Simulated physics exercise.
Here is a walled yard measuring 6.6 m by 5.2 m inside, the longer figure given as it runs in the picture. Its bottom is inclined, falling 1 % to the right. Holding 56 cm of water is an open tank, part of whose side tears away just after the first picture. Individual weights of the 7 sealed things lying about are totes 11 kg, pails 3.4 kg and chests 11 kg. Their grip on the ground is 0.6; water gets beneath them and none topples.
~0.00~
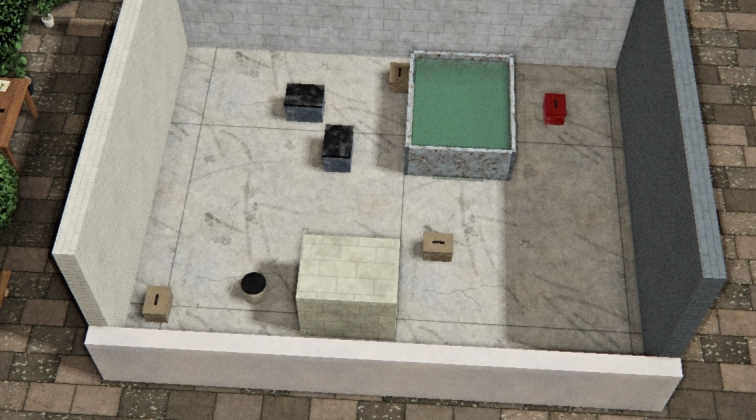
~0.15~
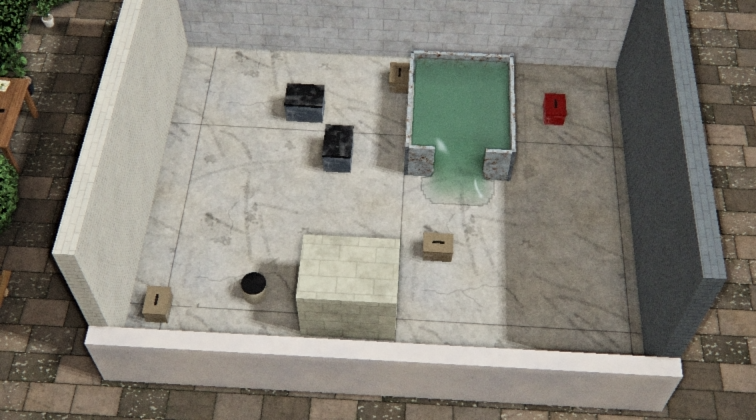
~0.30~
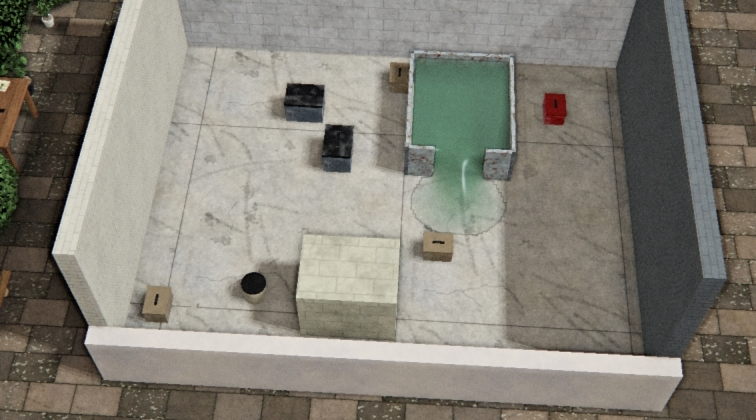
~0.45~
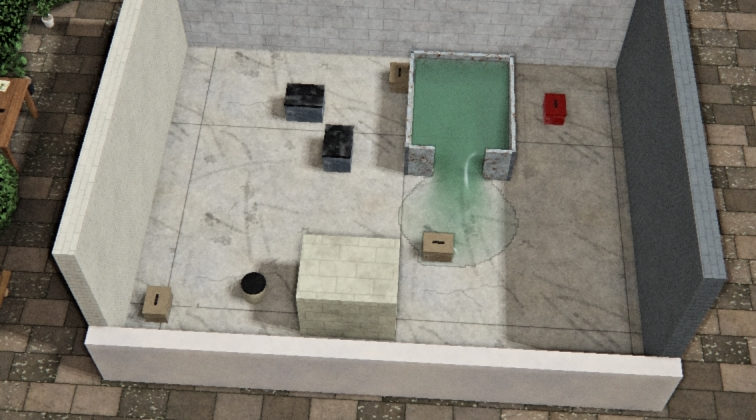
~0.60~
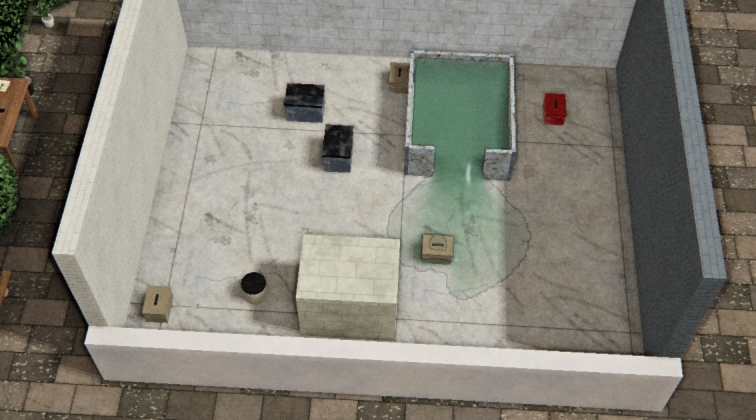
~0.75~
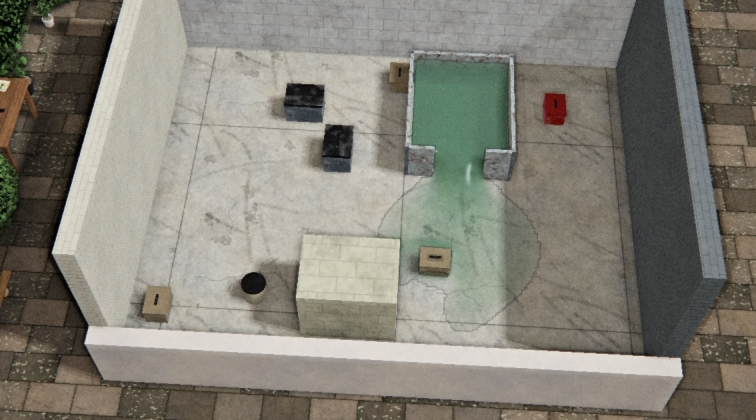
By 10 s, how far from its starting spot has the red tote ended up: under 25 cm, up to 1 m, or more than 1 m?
It will scarcely move.
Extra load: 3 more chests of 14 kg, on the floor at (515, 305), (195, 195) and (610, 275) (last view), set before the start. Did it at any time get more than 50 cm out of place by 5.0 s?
In the order listed: Across the line; behind the line; across the line.
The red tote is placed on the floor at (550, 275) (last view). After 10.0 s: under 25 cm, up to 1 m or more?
It goes a modest distance.
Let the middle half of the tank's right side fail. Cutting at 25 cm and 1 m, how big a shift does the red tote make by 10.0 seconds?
Result: The red tote is pushed partway.
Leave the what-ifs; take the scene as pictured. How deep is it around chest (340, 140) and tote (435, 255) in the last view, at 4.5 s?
Depths: Near 0 cm, then near 13 cm.
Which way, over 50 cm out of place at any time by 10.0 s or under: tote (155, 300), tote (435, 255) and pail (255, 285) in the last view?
Item by item, they came out below the mark, above the mark and below the mark.
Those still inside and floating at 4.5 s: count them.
At that moment 1.
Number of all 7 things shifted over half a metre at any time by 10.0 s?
Answer: 1.
After 2.0 s the red tote is near (556, 104), 0.0 m from its start, aground; 1 afloat.
After 4.5 s the red tote is near (556, 104), 0.0 m from its start, aground; 1 afloat.
After 7.0 s the red tote is near (556, 104), 0.0 m from its start, aground; 1 afloat.
After 10.0 s the red tote is near (556, 104), 0.0 m from its start, aground; 0 afloat.
